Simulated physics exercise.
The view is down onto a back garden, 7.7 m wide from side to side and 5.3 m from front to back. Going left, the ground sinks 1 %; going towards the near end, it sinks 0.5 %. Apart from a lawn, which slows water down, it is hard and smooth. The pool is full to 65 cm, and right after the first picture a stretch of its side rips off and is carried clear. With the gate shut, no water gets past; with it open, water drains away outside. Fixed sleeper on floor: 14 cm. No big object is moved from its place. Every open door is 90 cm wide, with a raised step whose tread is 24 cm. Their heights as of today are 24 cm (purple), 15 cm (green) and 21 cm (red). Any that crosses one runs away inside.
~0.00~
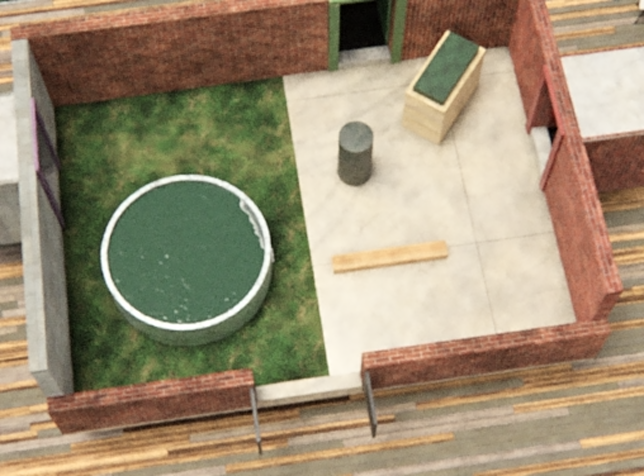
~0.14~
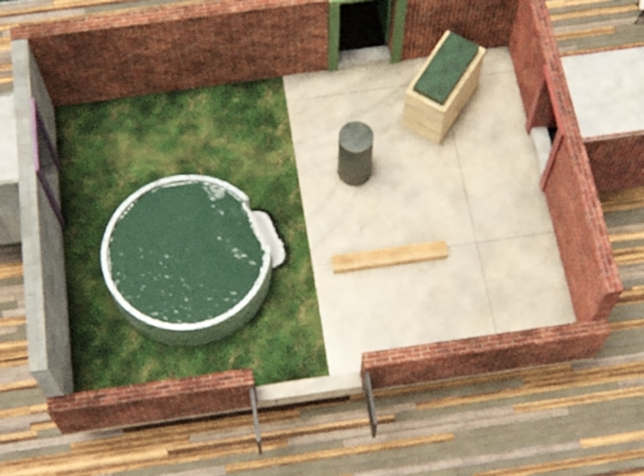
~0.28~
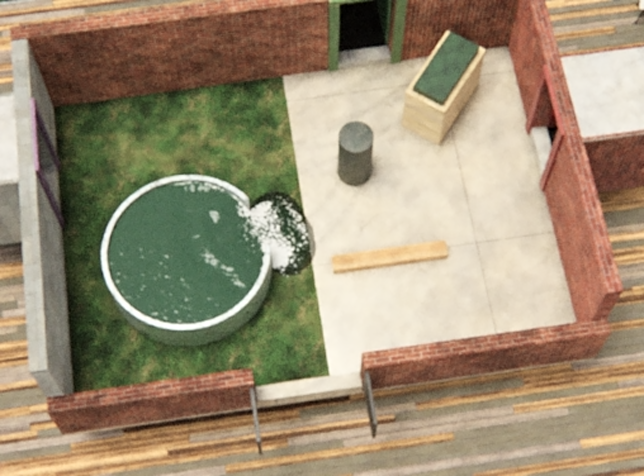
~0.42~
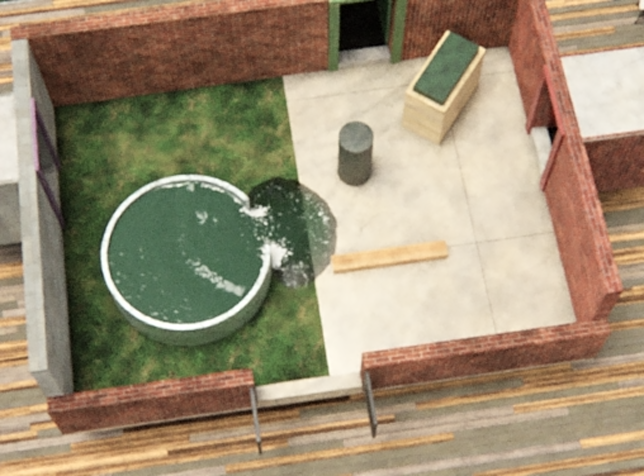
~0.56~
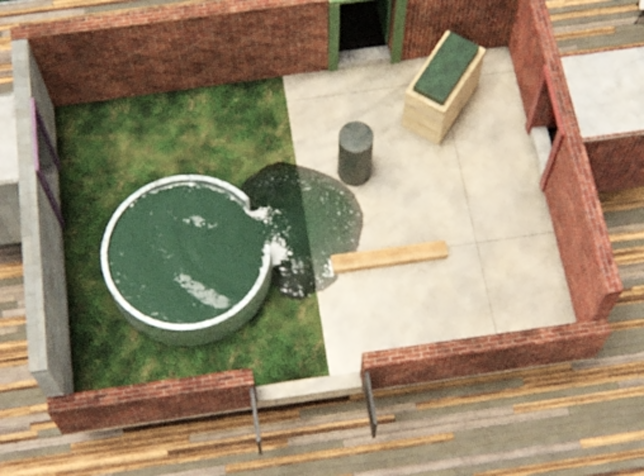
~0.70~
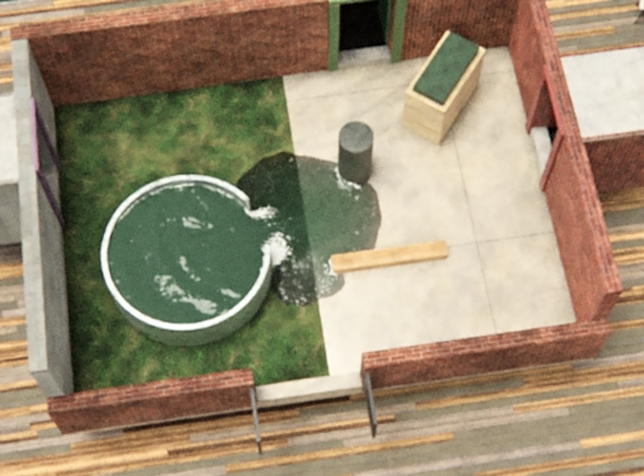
Green water pours from the round pool's broken right side and spreads across grass and paving.
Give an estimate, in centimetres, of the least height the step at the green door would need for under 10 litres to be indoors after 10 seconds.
Some 11 cm above the ground.
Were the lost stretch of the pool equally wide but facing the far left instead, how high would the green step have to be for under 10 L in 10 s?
If so: Around 8.0 cm.
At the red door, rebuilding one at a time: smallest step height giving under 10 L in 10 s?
Red - roughly 17 cm.
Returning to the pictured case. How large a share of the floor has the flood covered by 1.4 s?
Some 25 per cent is wet.
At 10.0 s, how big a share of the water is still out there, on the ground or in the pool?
I'd say near 96 per cent is still there.
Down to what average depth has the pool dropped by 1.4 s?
I'd put it near 51 cm.
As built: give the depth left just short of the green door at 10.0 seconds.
The depth there is around 3.0 cm.
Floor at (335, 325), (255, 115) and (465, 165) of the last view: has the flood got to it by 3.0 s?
Soaked; soaked; soaked.
After 1.4 s water covers 25 % of the floor, deepest (34 cm) near (271, 240); it has not reached the green door.
After 3.0 s water covers 50 % of the floor, deepest (24 cm) near (539, 202); 12 cm at the green door, 0 litres in over its 15 cm step.
After 10.0 s water covers 90 % of the floor, deepest (14 cm) near (303, 225); 3 cm at the green door, 0 litres in over its 15 cm step.
At the green door as built, the water arrived by 1.7 s and peaked near 14 cm at 2.4 s.
With a step of 9.5 cm, 19 litres would have come in within the 10 s; with 12.5 cm, 4 litres. So under 10 litres takes about 11 cm.
